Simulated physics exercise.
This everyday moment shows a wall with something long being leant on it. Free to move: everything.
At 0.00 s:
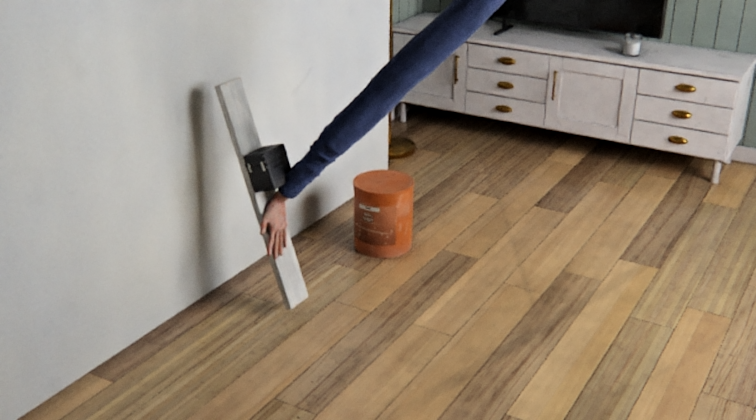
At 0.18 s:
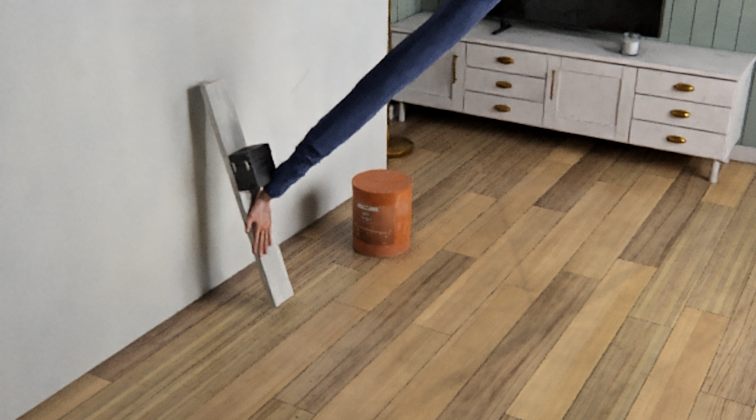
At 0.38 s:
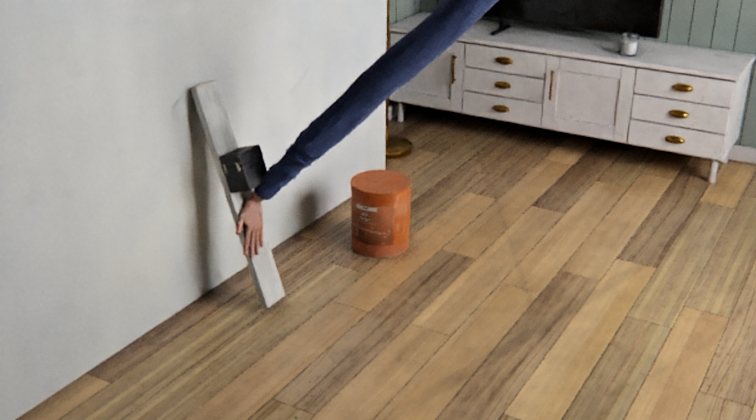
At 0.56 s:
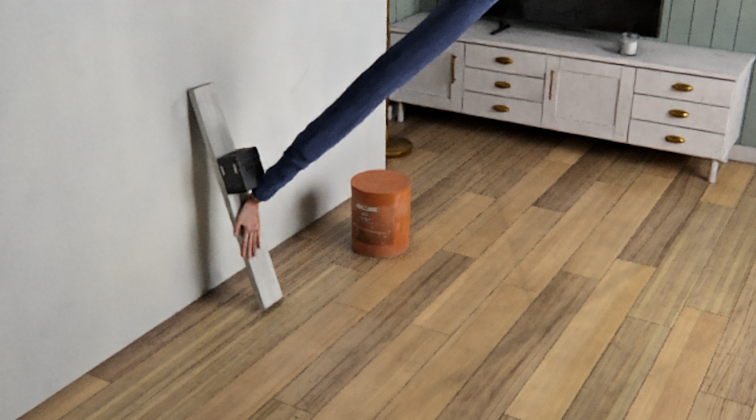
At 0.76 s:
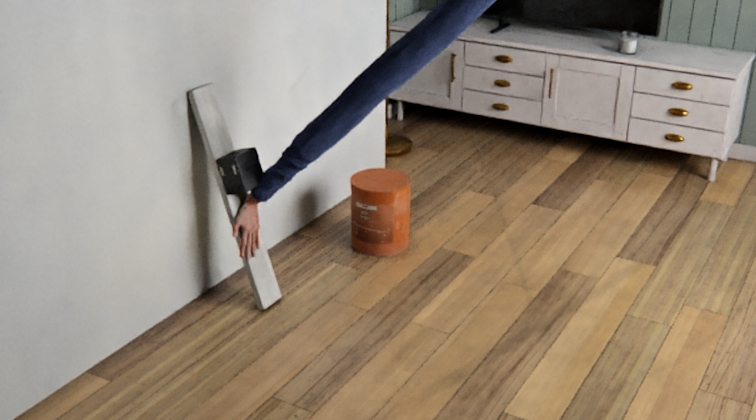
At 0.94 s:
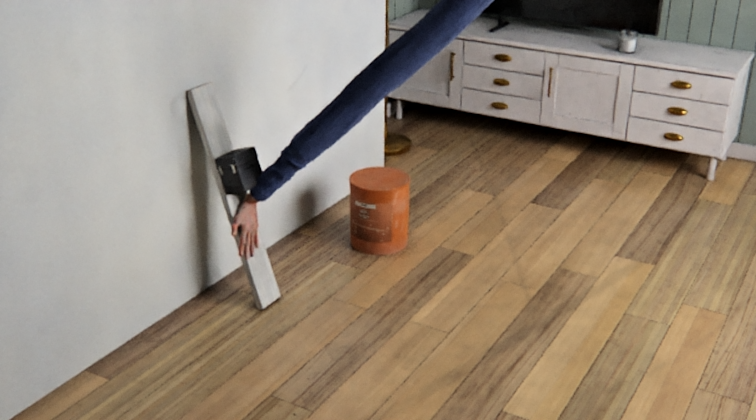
In a room with a wood-plank floor and a pale wall at left, the view looks down from above and stays almost fixed. A blue-sleeved arm reaches in from the top, its hand on a white plank with a black block beside it, left of an orange pail, with a white cabinet behind. The hand moves the slanted plank a short way left to the wall, then both stay nearly still.
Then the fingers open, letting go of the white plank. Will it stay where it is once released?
It stays in place.
Around 1.34 s, nothing moves.
Around 1.74 s, white plank resting near (235, 198).
Finally (2.2 s), both still in place. Final places as the last picture's camera would see them, white plank near (235, 198). The plank remains leaning.
